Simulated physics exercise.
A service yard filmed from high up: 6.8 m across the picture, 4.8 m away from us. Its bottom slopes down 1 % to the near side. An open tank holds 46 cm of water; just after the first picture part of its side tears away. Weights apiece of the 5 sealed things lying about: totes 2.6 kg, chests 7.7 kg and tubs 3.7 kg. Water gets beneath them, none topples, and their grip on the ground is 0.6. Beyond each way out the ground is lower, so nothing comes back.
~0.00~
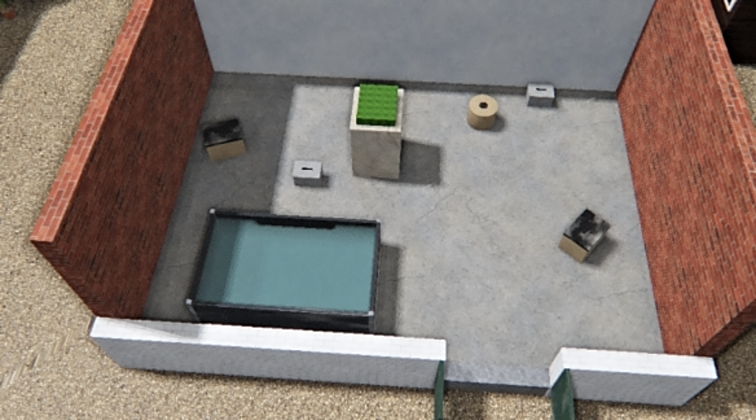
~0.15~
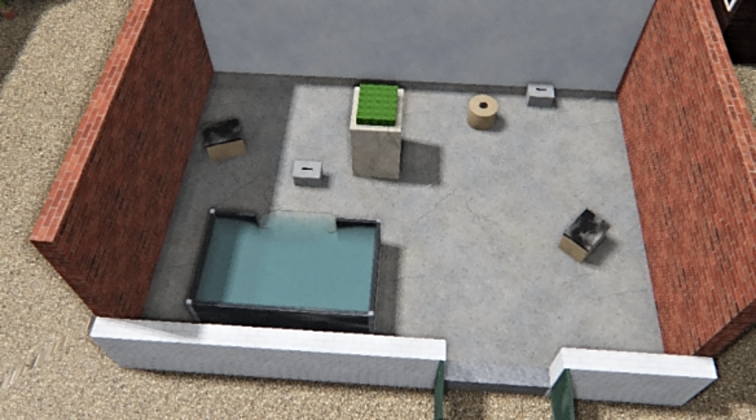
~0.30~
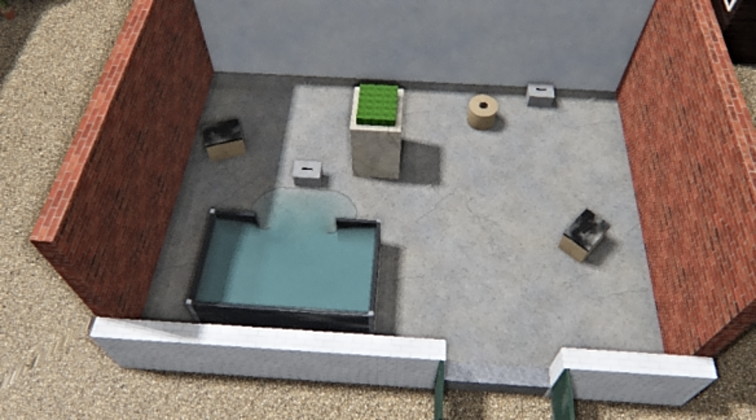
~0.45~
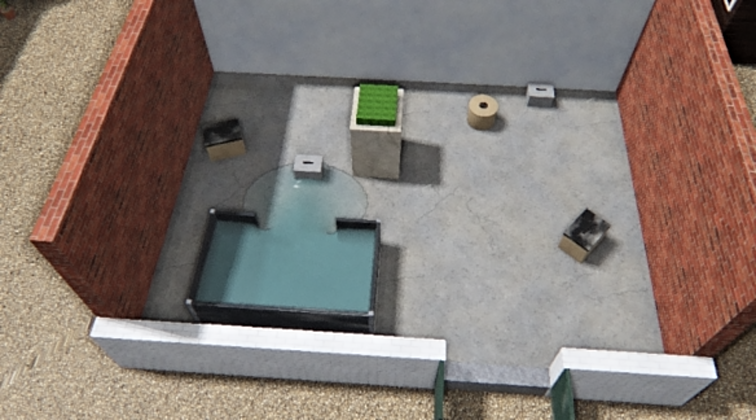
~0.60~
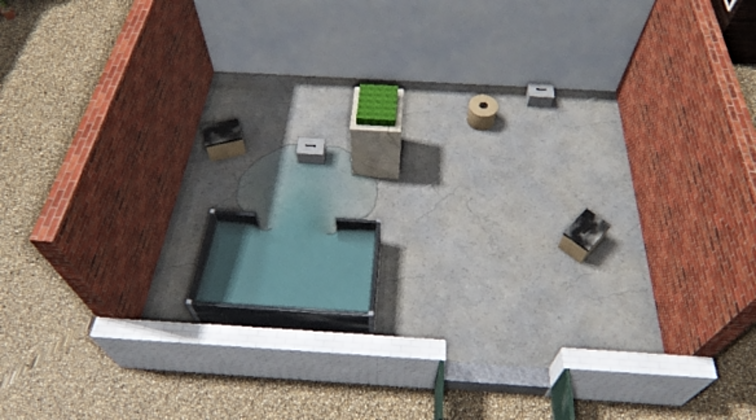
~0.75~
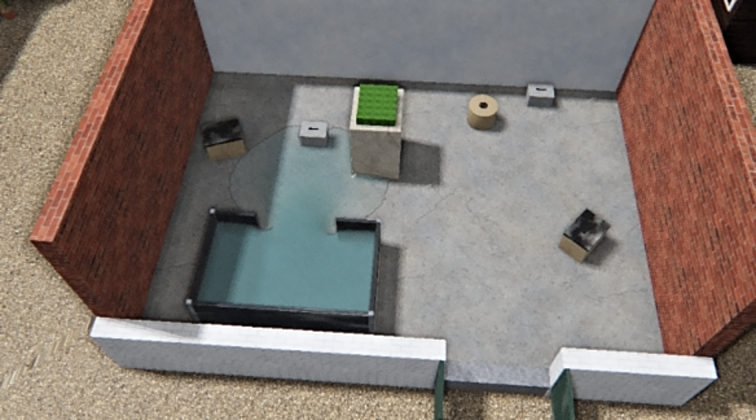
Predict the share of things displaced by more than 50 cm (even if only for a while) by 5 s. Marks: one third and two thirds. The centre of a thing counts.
Share: Two thirds or more.
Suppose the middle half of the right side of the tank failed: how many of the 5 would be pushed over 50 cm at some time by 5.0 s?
Then 1.
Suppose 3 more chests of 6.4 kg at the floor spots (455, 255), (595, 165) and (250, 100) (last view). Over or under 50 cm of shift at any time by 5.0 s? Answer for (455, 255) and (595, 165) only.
In turn: Under, short of it.
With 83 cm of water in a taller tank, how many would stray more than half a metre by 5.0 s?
Then 5.
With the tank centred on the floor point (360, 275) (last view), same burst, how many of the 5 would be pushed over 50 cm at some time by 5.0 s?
Then 4.
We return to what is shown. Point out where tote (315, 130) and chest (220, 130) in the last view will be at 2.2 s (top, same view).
Near (315, 63) and (205, 105).
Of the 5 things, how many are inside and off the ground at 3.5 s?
2 of them.
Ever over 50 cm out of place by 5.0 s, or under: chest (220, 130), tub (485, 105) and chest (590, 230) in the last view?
In that order: Past it, past it, short of it.
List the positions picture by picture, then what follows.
In the first picture, a tote at (307, 169) rests on the ground; a chest at (588, 228) rests on the ground; 2.9 m2 under water; 0 of 5 have shifted.
In the second picture, a tote at (307, 169) rests on the ground; a chest at (588, 228) rests on the ground; water covers 3.3 m2; 0 of 5 have shifted.
In the third picture, a tote at (307, 169) rests on the ground; a chest at (588, 228) rests on the ground; water covers 4.0 m2; 0 of 5 have shifted.
In the fourth picture, a tote at (308, 163), on the bottom, 11 cm from its start; a chest at (588, 228) rests on the ground; water covers 4.6 m2; 1 of 5 have shifted.
In the fifth picture, a tote at (311, 146), on the bottom, 42 cm from its start; a chest at (588, 228), on the bottom; 5.4 m2 under water; 1 of 5 have shifted.
In the sixth picture, a tote at (314, 129) rests on the ground, 75 cm from its start; a chest at (588, 228) rests on the ground; 6.2 m2 under water; 1 of 5 have shifted.
After 1.1 s 1 of 5 are over 50 cm from their spots; 0 afloat.
After 2.2 s 2 of 5 are over 50 cm from their spots; 2 afloat.
After 3.5 s 1 of 5 are over 50 cm from their spots; 2 afloat.
After 5.0 s 3 of 5 are over 50 cm from their spots, and 4 have been at some point; 2 afloat.
